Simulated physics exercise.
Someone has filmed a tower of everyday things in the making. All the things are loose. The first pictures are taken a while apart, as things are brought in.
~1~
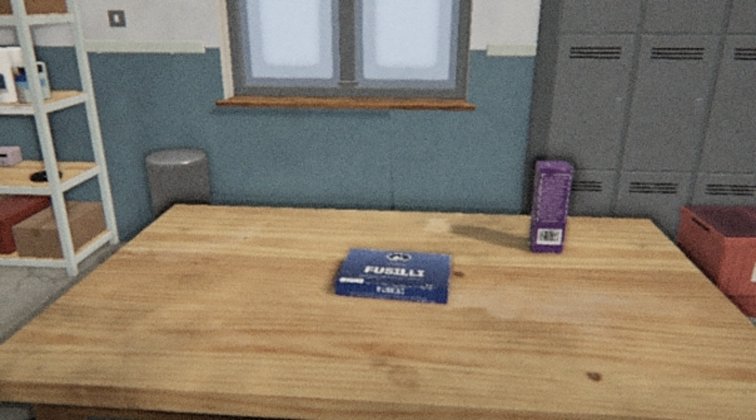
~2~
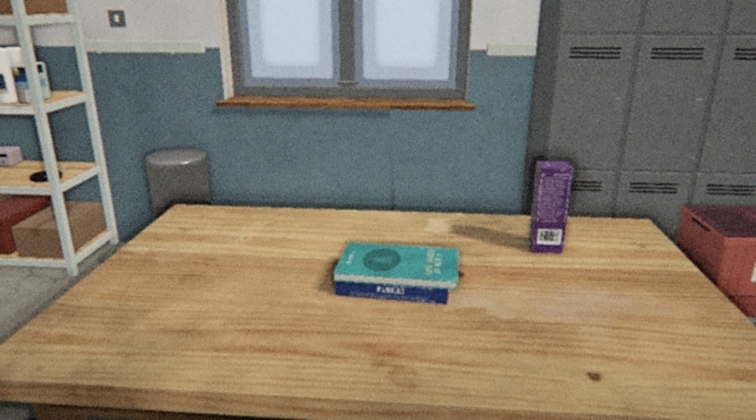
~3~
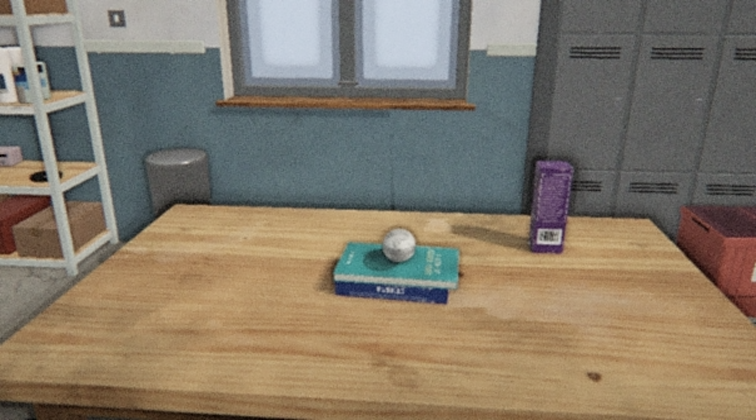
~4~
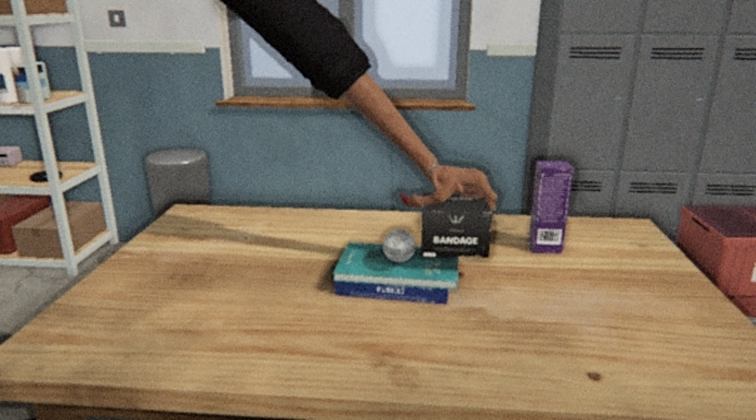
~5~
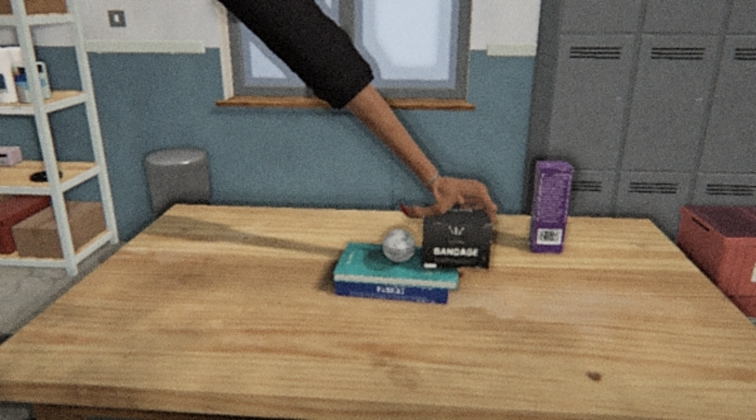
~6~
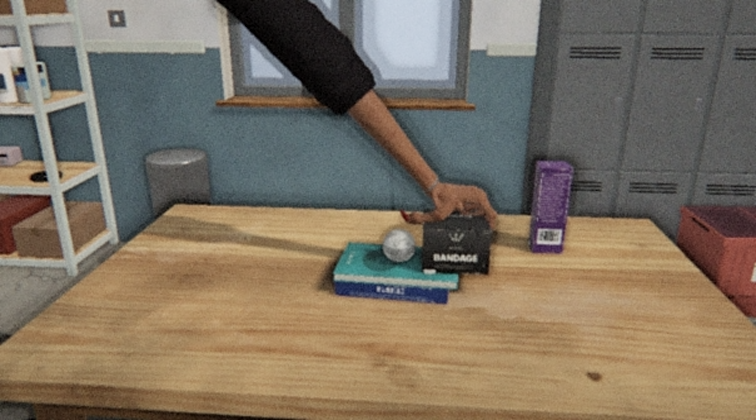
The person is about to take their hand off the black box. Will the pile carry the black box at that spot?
The pile keeps its balance.
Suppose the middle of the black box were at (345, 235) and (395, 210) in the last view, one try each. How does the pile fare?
First, it stays up; second, it loses its balance.
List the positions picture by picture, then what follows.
In the first frame, the last thing is not in view yet; blue packet (396, 275).
In the second frame, the last thing is not in view yet; purple carton (550, 208).
In the third frame, the last thing is not in view yet.
In the fourth frame, coming down; black box (455, 224); purple carton (550, 208).
In the fifth frame, coming down; black box (455, 235).
In the sixth frame, in place under the hand; black box (455, 241); purple carton (550, 208).
Then, 0.90 s after the last picture, nothing has stirred.
Then, 2.10 s after the last picture, black box resting near (457, 241).
At rest, all 5 in place. Seen from the same camera at the end, black box near (457, 242). The pile stays up.
